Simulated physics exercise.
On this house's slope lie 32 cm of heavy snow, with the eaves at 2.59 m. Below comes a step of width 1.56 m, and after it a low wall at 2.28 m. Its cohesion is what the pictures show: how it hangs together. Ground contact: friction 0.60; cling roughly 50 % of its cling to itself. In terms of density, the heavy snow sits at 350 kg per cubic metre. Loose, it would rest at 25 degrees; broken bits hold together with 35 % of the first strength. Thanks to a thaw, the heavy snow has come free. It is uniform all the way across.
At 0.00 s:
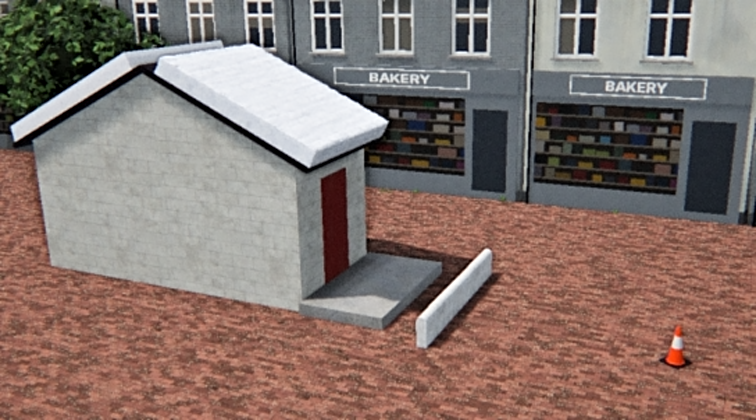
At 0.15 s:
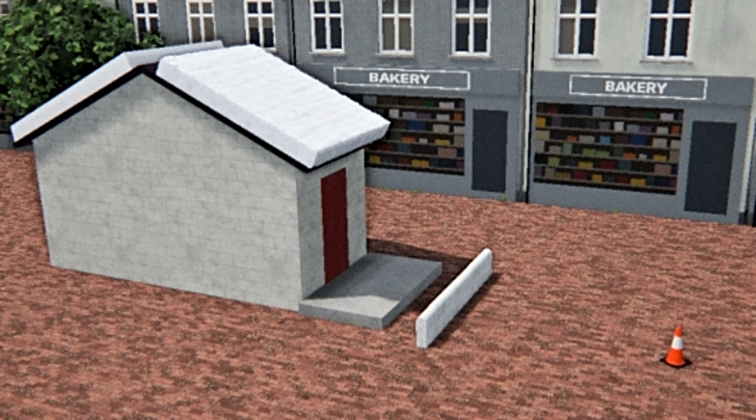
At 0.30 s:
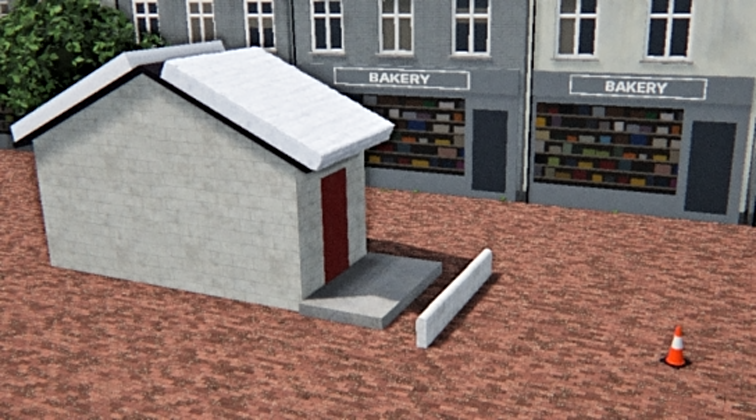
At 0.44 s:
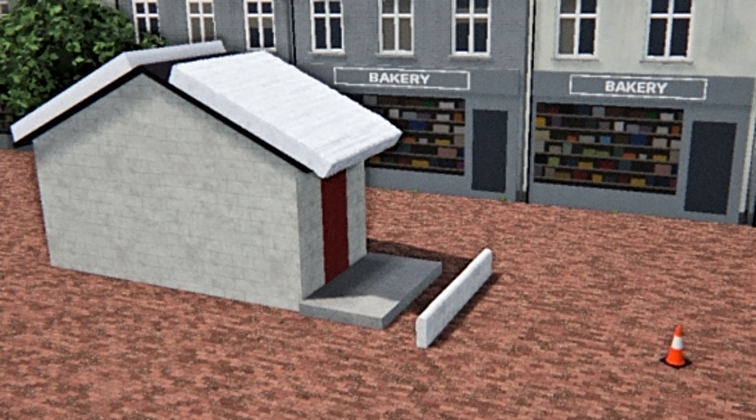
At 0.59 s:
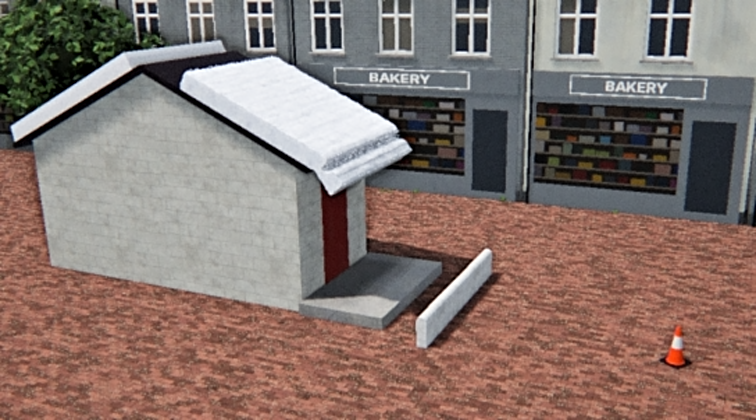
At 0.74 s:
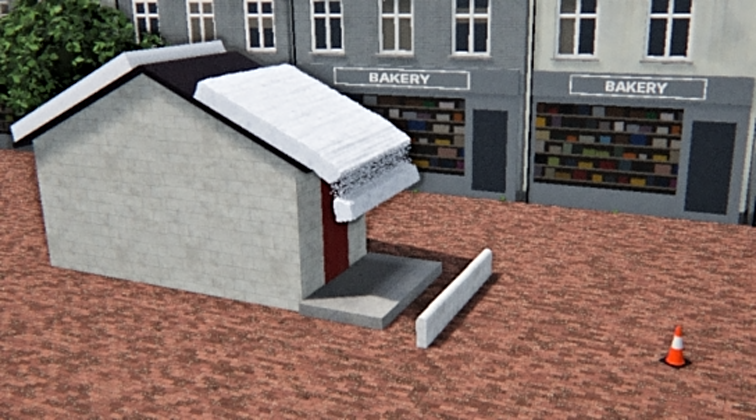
A thick slab of snow slid down the right side of a small pale block building's roof, baring dark roofing near the ridge, then cracked and sagged over the edge above the red door.
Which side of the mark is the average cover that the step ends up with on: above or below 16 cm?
It is below.
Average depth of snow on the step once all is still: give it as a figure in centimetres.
Mean value: Around 11 cm.
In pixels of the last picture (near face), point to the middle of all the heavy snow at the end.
The middle is near (446, 329) in that view.
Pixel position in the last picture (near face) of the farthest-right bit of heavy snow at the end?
It shows up near (646, 377) in the last picture.
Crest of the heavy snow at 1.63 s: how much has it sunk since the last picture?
Roughly 1.8 m.
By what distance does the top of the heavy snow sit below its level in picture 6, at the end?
The top ends up roughly 3.2 m below where it was in the last picture.
By 1.15 s, 58 % of the snow is still up on the roof and 42 % is falling or down.
By 1.63 s, none of the snow is still up on the roof and all is falling or down.
By 2.12 s, none of the snow is still up on the roof and all is falling or down.
By 2.60 s, none of the snow is still up on the roof and all is falling or down.
By 3.00 s, at the end, none of the snow is still up on the roof and the snow on the step is 11 cm deep on average.
